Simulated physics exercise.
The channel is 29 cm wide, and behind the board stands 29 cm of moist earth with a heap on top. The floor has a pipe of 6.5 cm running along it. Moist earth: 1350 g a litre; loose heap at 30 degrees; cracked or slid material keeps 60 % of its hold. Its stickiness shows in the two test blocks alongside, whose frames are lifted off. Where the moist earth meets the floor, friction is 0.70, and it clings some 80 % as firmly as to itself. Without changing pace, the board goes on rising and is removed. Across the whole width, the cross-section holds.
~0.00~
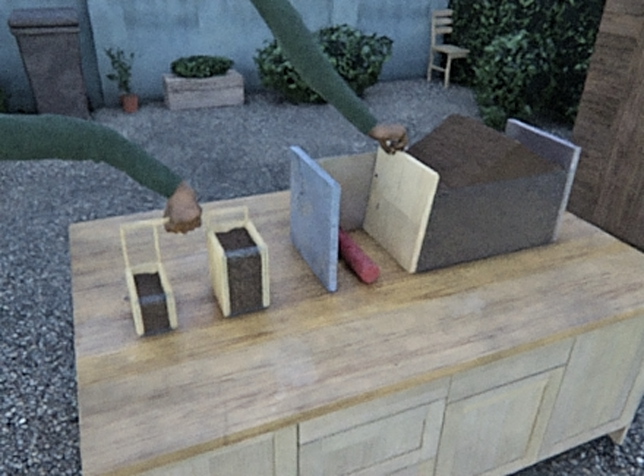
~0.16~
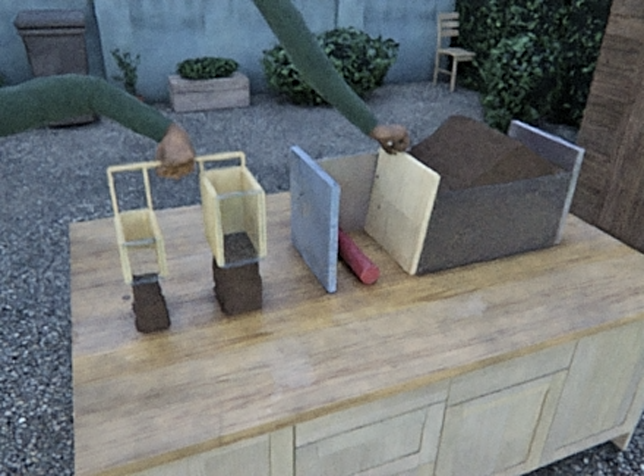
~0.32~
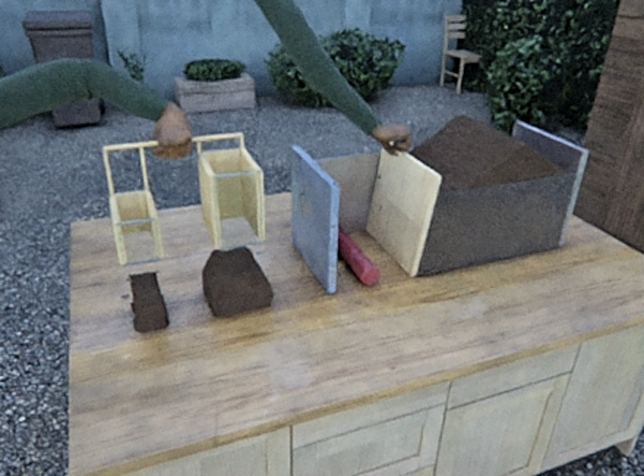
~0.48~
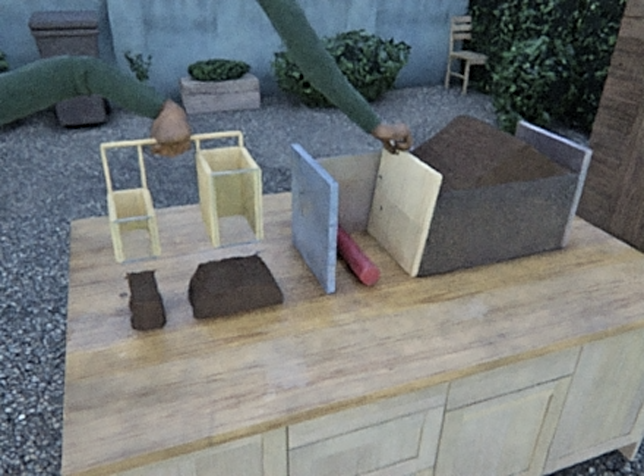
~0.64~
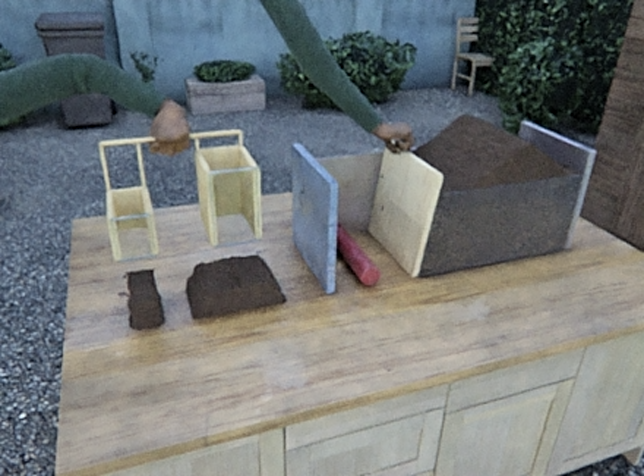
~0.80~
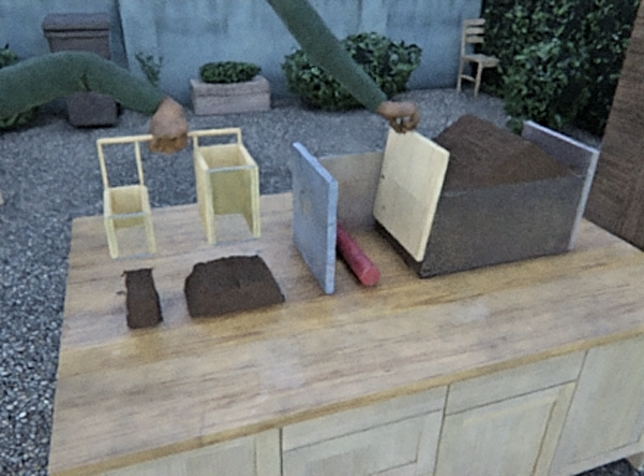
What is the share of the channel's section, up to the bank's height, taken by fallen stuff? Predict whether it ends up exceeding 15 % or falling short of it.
It exceeds 15 %.
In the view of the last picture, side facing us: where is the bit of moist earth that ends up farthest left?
It sits close to (380, 265) in the last picture.
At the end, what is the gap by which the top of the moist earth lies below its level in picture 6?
Measured change: Some 6.5 cm.
After 1.02 s, the face still stands, with nothing on top of the pipe; the channel is 0 % full.
After 1.29 s, the fallen stuff reaches 12 % of the way across, with nothing on top of the pipe; the channel is 5 % full.
After 1.56 s, the fallen stuff reaches 46 % of the way across, with nothing on top of the pipe; the channel is 20 % full.
After 1.82 s, the fallen stuff reaches 49 % of the way across, with 3 mm on top of the pipe; the channel is 21 % full.
After 1.87 s, the fallen stuff reaches 49 % of the way across, with 3 mm on top of the pipe; the channel is 21 % full.
